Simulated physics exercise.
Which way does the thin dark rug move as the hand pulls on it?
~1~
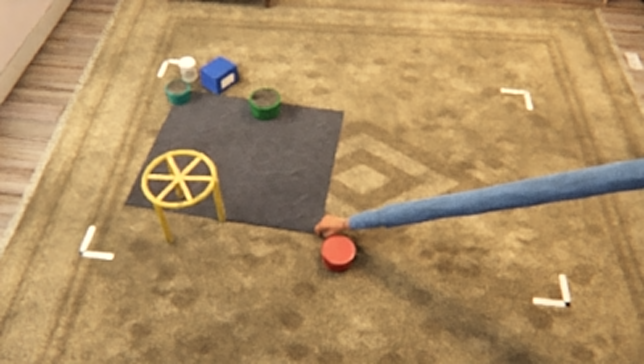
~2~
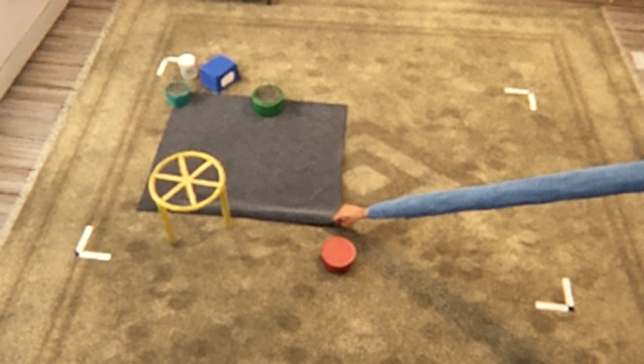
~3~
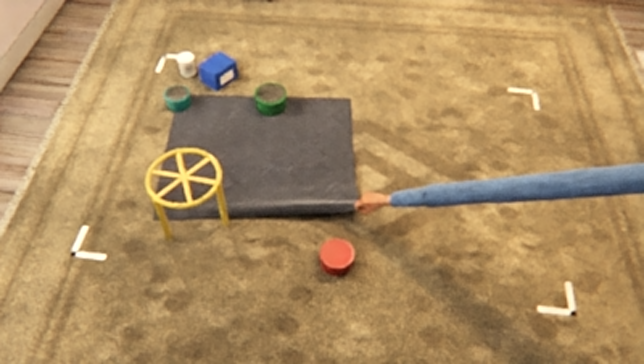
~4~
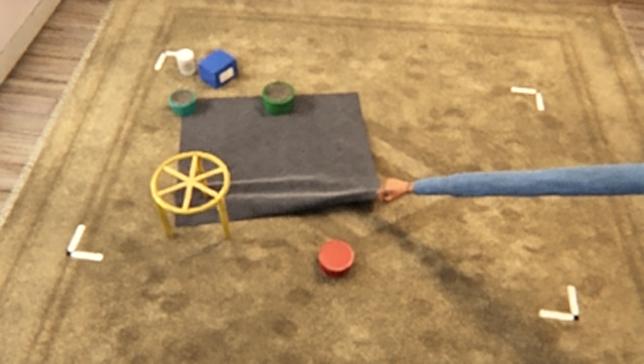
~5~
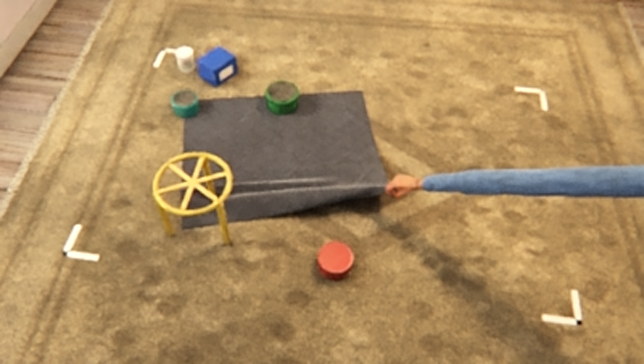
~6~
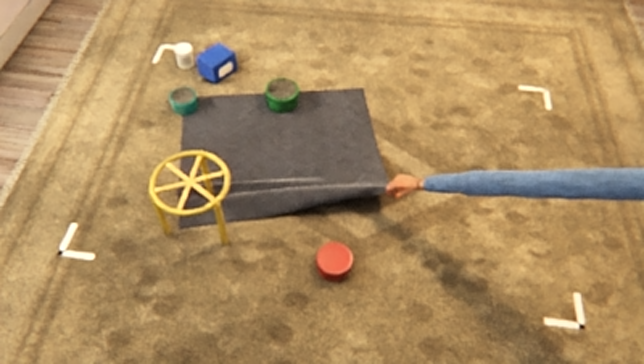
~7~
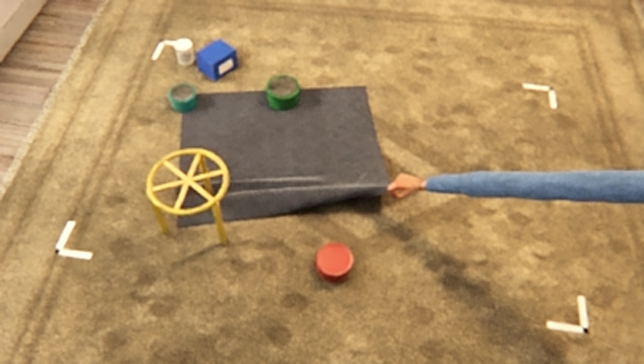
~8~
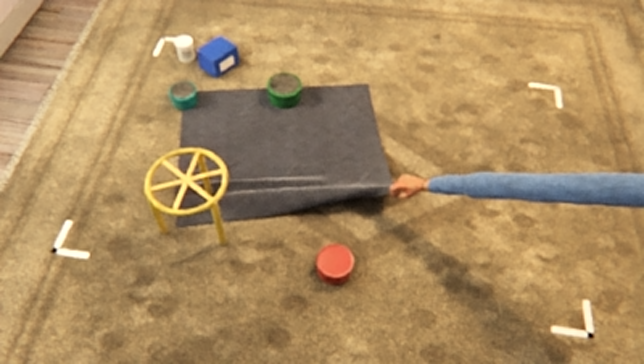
The thin dark rug moves to the right, as the viewer sees it.
